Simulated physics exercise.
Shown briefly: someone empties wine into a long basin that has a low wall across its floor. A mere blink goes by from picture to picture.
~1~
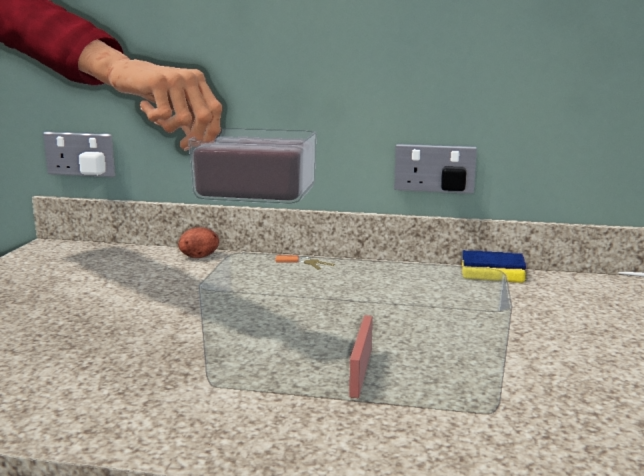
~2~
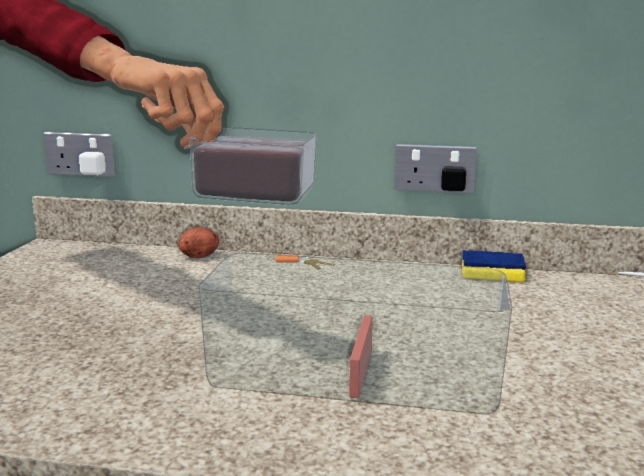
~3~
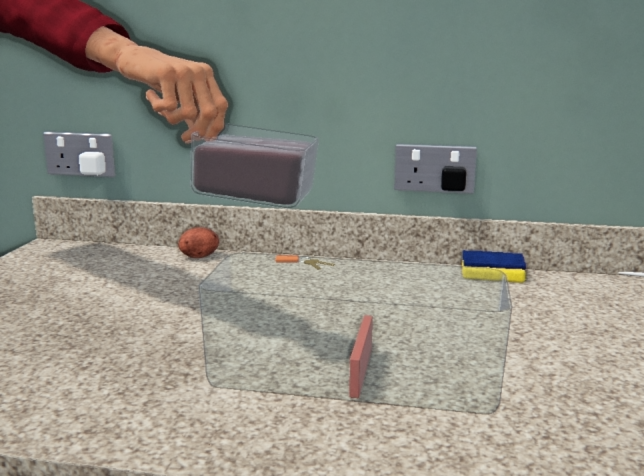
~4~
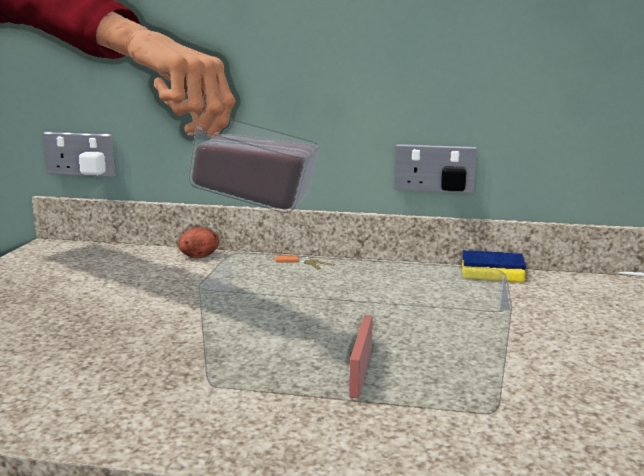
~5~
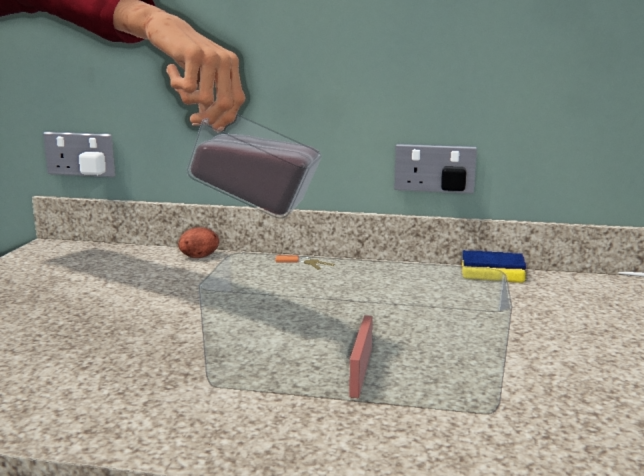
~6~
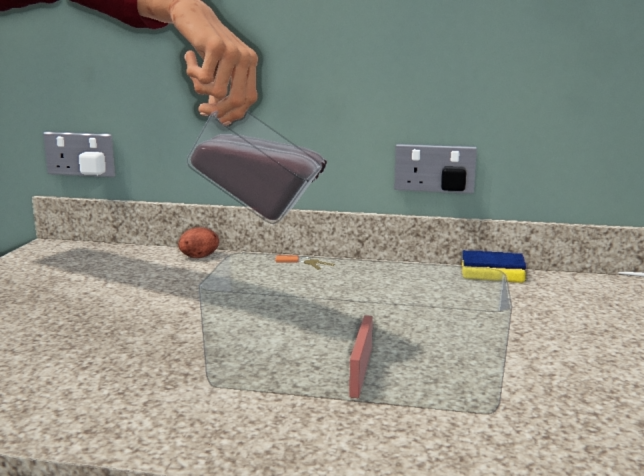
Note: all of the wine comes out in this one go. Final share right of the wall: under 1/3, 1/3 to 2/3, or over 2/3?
Looks to me like the right side of the wall gets at least a third but no more than two thirds.
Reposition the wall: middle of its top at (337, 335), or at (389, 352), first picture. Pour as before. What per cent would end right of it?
Well, it's close to 75 per cent for the first one, then 20 per cent for the other.
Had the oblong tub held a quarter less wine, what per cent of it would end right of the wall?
Estimated share: Around 20 %.
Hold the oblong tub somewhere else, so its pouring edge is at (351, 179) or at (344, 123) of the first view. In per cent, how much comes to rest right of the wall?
Near 80 per cent for the first start, near 75 per cent for the second.
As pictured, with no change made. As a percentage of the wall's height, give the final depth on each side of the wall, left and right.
Once still, it is 30 % on the left and 30 % on the right.
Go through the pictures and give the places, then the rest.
It leans 0°; its right rim is at (309, 140); the wine meets the walls at (206, 142) and (308, 147); the long basin's rim runs from (215, 271) to (508, 291); the wall's top is at (362, 337), in the first picture.
It leans 2°; its right rim is at (309, 141); the wine meets the walls at (206, 142) and (309, 147), in the second picture.
It leans 6°; its right rim is at (311, 146); the wine meets the walls at (207, 141) and (310, 149), in the third picture.
It leans 13°; its right rim is at (313, 153); the wine meets the walls at (208, 140) and (313, 151), in the fourth picture.
It leans 23°; its right rim is at (314, 163); the wine meets the walls at (208, 143) and (316, 158); 1 per cent is over the edge, in the fifth picture.
It leans 34°; its right rim is at (314, 174); the wine meets the walls at (207, 140) and (309, 162); 6 per cent is over the edge, in the sixth picture.
A moment on, the oblong tub is tipped on its side and 22 per cent is still to pour, 10 is left of the wall and 19 right of it.
Next, the oblong tub is tipped on its side and 6 per cent is still to pour, 39 is left of the wall and 47 right of it.
Then the oblong tub is tipped on its side and 2 per cent is still to pour, 48 is left of the wall and 42 right of it.
Later the oblong tub is tipped on its side and 0 per cent is still to pour, 52 is left of the wall and 42 right of it.
In the end 53 per cent lies left of the wall, 42 right of it and 5 outside.
